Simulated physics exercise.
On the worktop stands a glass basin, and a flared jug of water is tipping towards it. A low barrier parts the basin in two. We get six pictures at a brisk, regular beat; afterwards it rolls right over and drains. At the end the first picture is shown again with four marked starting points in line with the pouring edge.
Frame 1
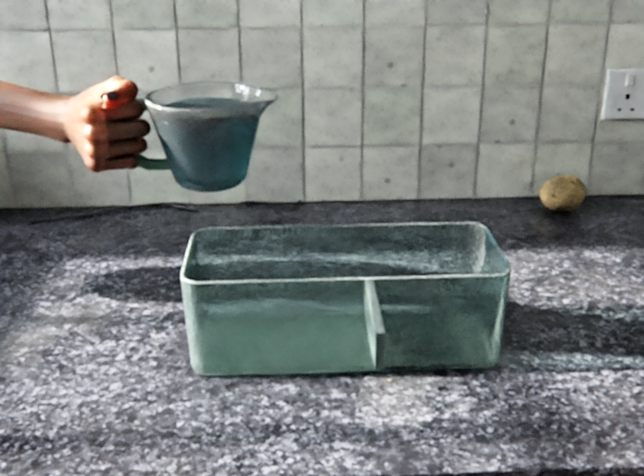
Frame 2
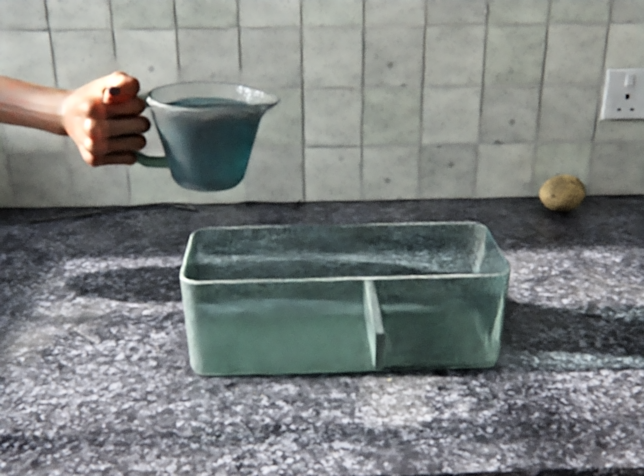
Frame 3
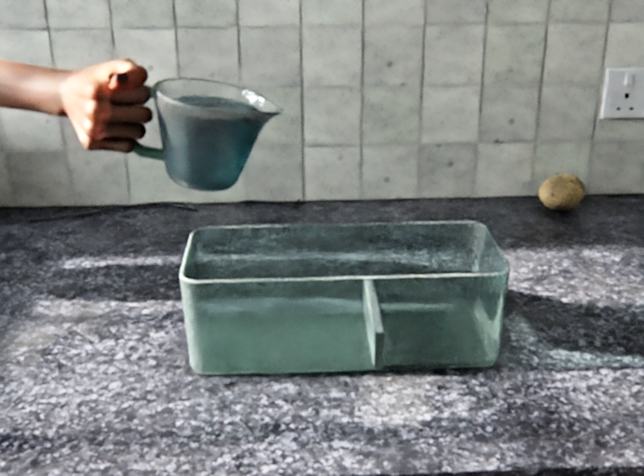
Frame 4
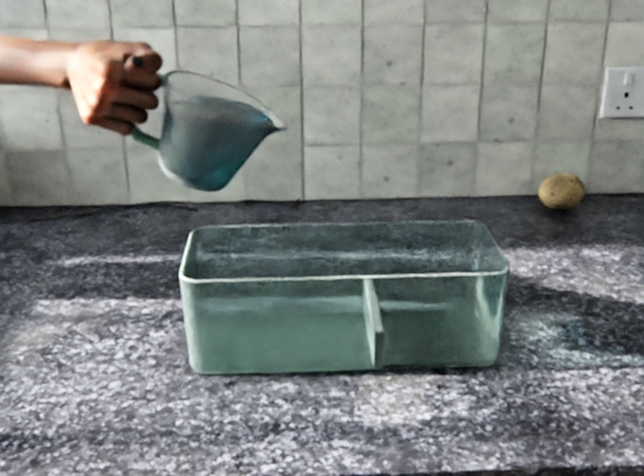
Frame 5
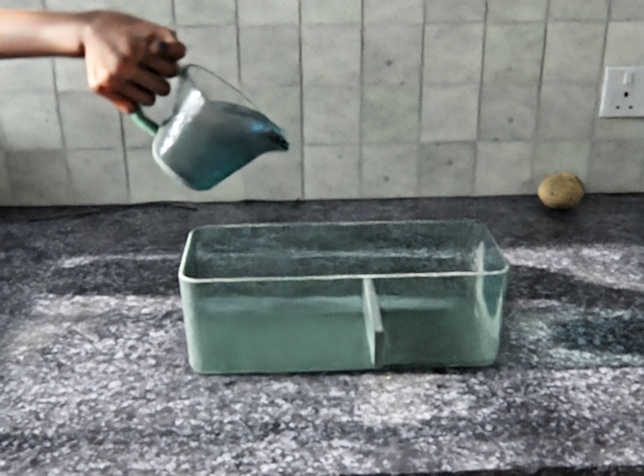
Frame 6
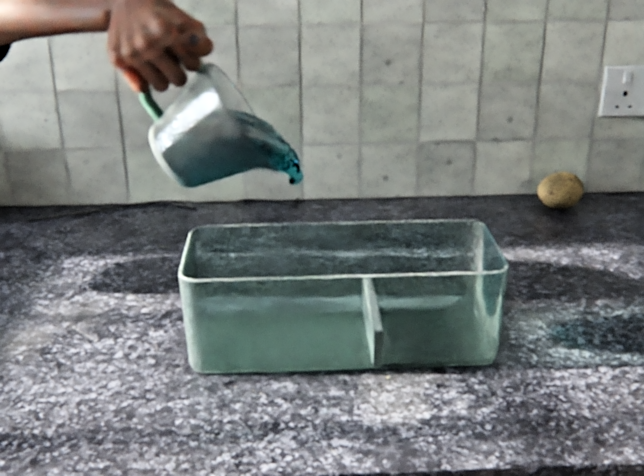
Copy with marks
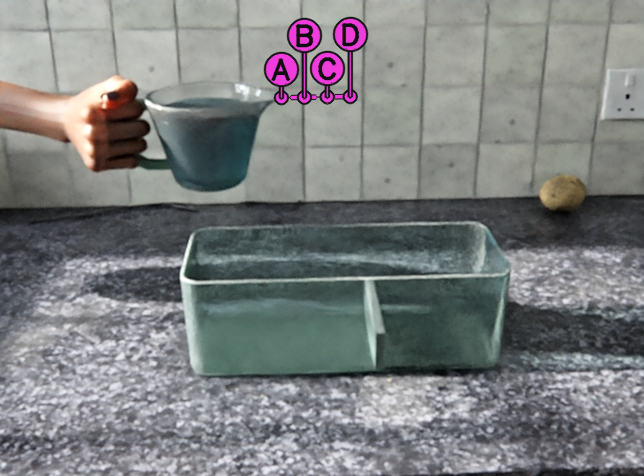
A hand at the upper left holds a clear, flared glass jug of blue-teal water above a speckled dark grey worktop, seen from the front and slightly above. Below it stands a rectangular green-tinted glass basin parted by a low barrier, with a brownish round object and a white socket at right by pale tiles. The hand lifts and tilts the jug rightward, slowly then more steeply, until water slips over its lip, while the camera stays still.
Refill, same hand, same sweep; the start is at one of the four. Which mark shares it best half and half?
D.
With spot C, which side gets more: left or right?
The left one.
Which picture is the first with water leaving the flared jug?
Picture 5.
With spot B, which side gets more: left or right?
The left side.
In magenta, A at (281, 97); B at (304, 97); C at (327, 96); D at (350, 96).
For spot A, about 83 % ends left of the wall and 9 % right of it; 8 % is lost outside.
For spot B, about 85 % ends left of the wall and 9 % right of it; 6 % is lost outside.
For spot C, about 71 % ends left of the wall and 26 % right of it; 3 % is lost outside.
For spot D, about 49 % ends left of the wall and 47 % right of it; 4 % is lost outside.
